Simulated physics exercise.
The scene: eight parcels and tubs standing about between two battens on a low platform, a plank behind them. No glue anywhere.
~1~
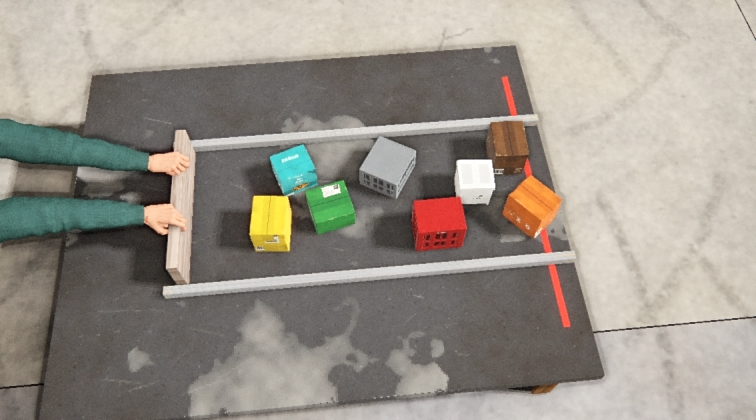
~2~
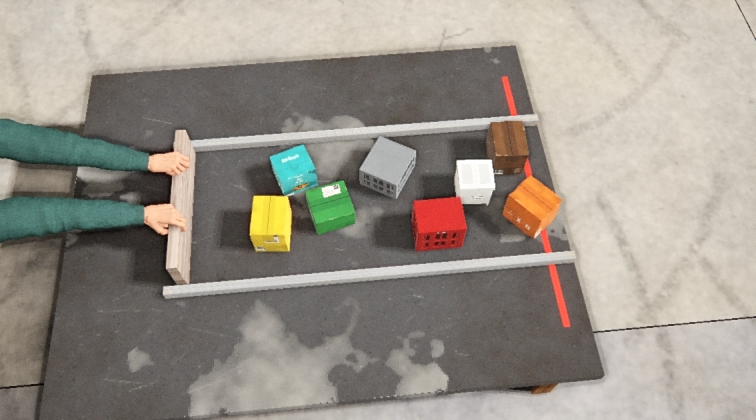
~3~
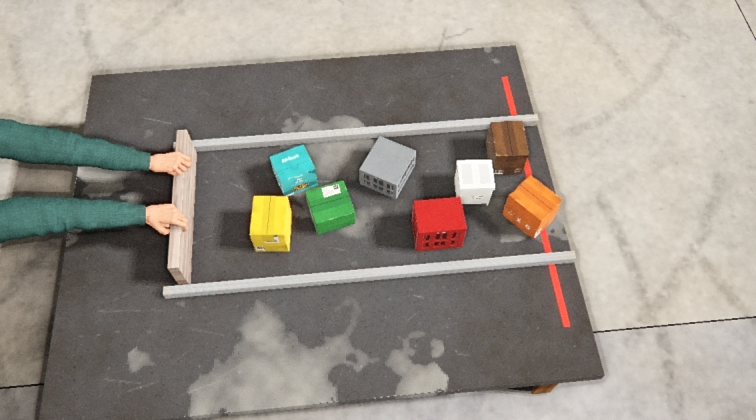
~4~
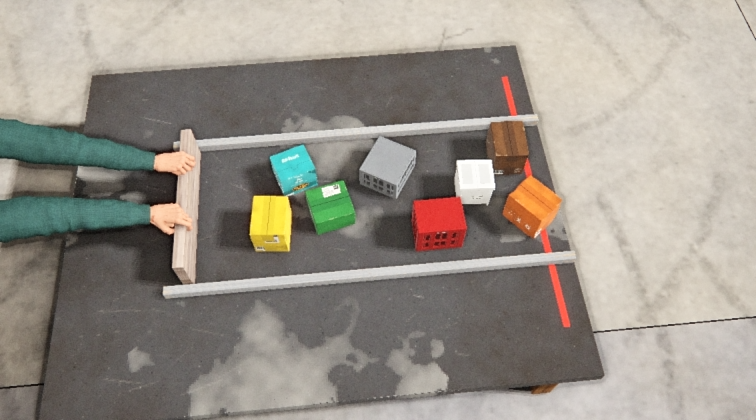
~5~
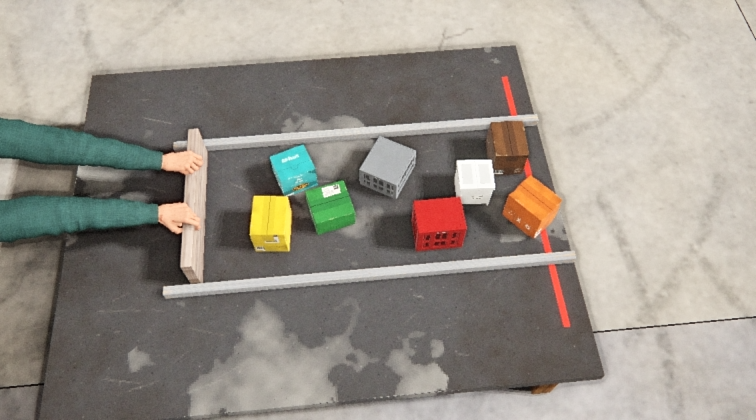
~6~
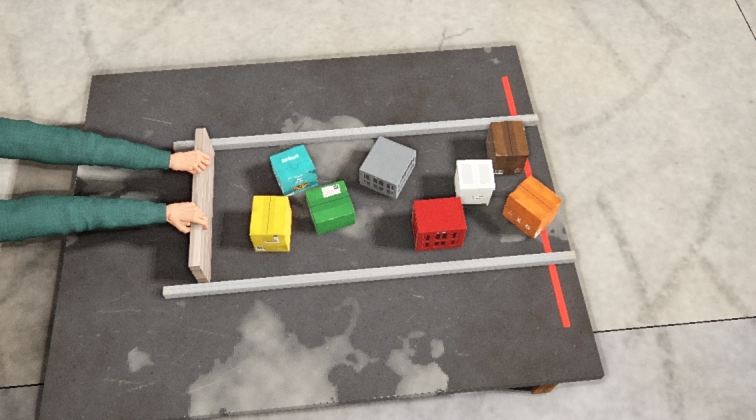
On a low dark platform, two green-sleeved hands held a plank behind several colourful boxes and crates between two rails, then slid it slightly to the right while the boxes stayed still.
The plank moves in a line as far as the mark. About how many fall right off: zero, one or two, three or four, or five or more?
Here the number that fall off is five or more.
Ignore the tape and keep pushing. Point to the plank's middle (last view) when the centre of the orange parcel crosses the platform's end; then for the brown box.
Near (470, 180) and (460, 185).
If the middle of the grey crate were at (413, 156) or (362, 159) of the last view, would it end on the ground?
The grey crate drops off; falls.
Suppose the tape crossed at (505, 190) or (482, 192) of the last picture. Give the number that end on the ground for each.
Down on the ground: 5 and 3.
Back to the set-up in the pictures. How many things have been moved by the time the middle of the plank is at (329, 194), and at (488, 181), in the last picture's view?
The counts are 4 and 8.
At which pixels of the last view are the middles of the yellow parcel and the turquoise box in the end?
First (557, 199), then (546, 155).
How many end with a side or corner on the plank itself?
The number is 2.
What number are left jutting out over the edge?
That would be 2.
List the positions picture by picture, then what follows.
Orange parcel (532, 207); brown box (506, 148); white tote (474, 183); plank (182, 206); tape (533, 188), in the first frame.
Brown box (506, 148); red crate (438, 224), in the second frame.
White tote (474, 183); plank (183, 206), in the third frame.
Orange parcel (532, 208); yellow parcel (271, 224), in the fourth frame.
Brown box (506, 148); grey crate (388, 168), in the fifth frame.
Orange parcel (532, 208); brown box (506, 148); white tote (474, 183); plank (203, 204); tape (533, 188), in the sixth frame.
Early on, none off yet; orange parcel at rest near (532, 208); brown box at rest near (506, 148); white tote at rest near (474, 183).
Finally, the number that fall off is five or more; lost, green box, grey crate, red crate, white tote, brown box and orange parcel.
